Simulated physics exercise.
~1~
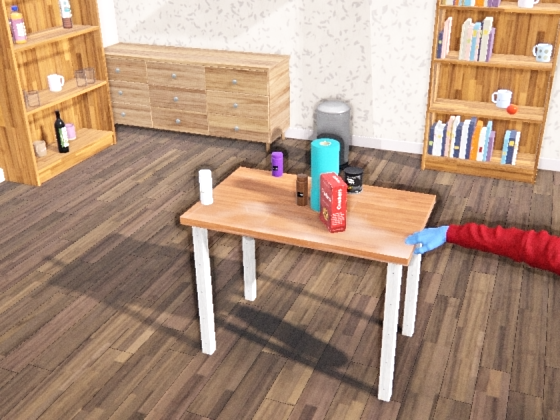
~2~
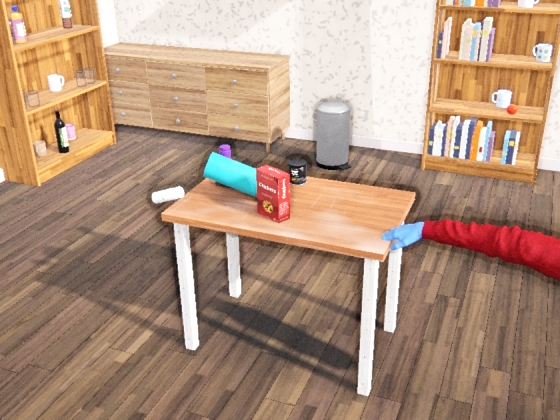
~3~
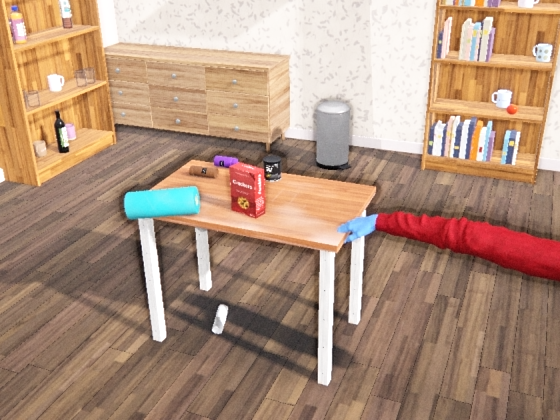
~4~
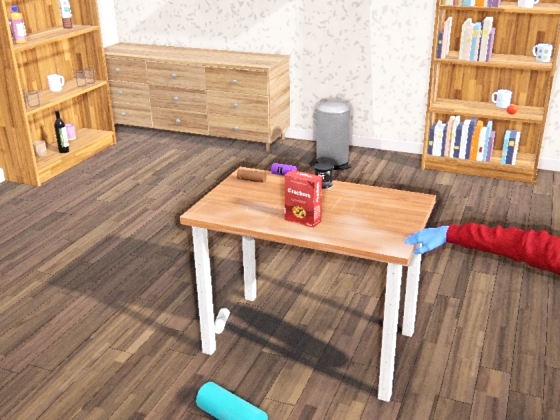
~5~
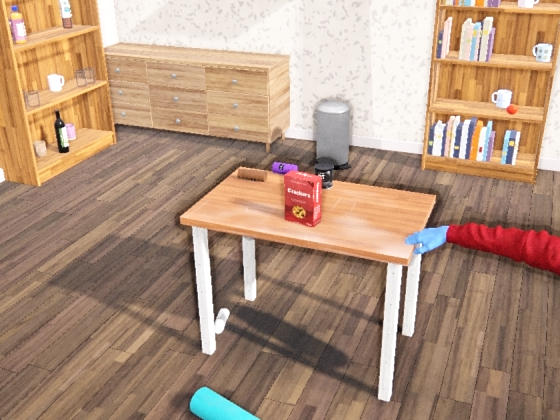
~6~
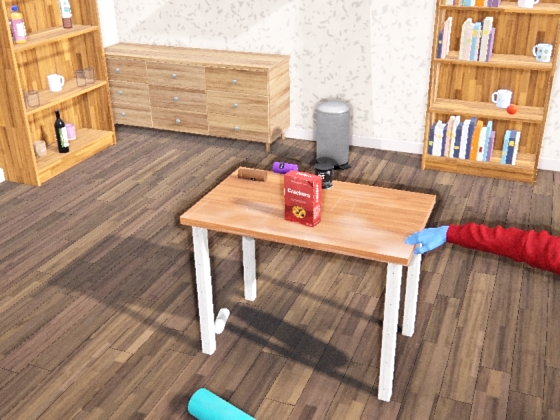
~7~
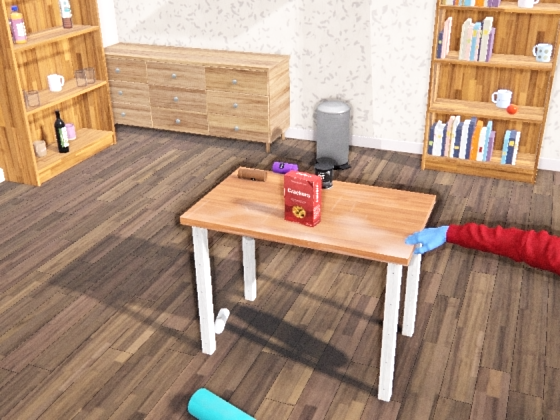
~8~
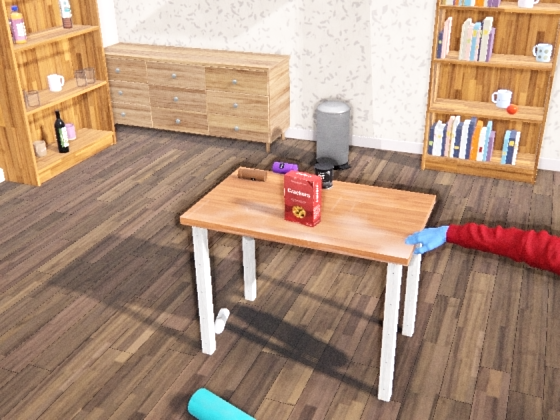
Gloved hand jolting a table left and back, toppling items, with a turquoise roll and white shaker ending on the floor.
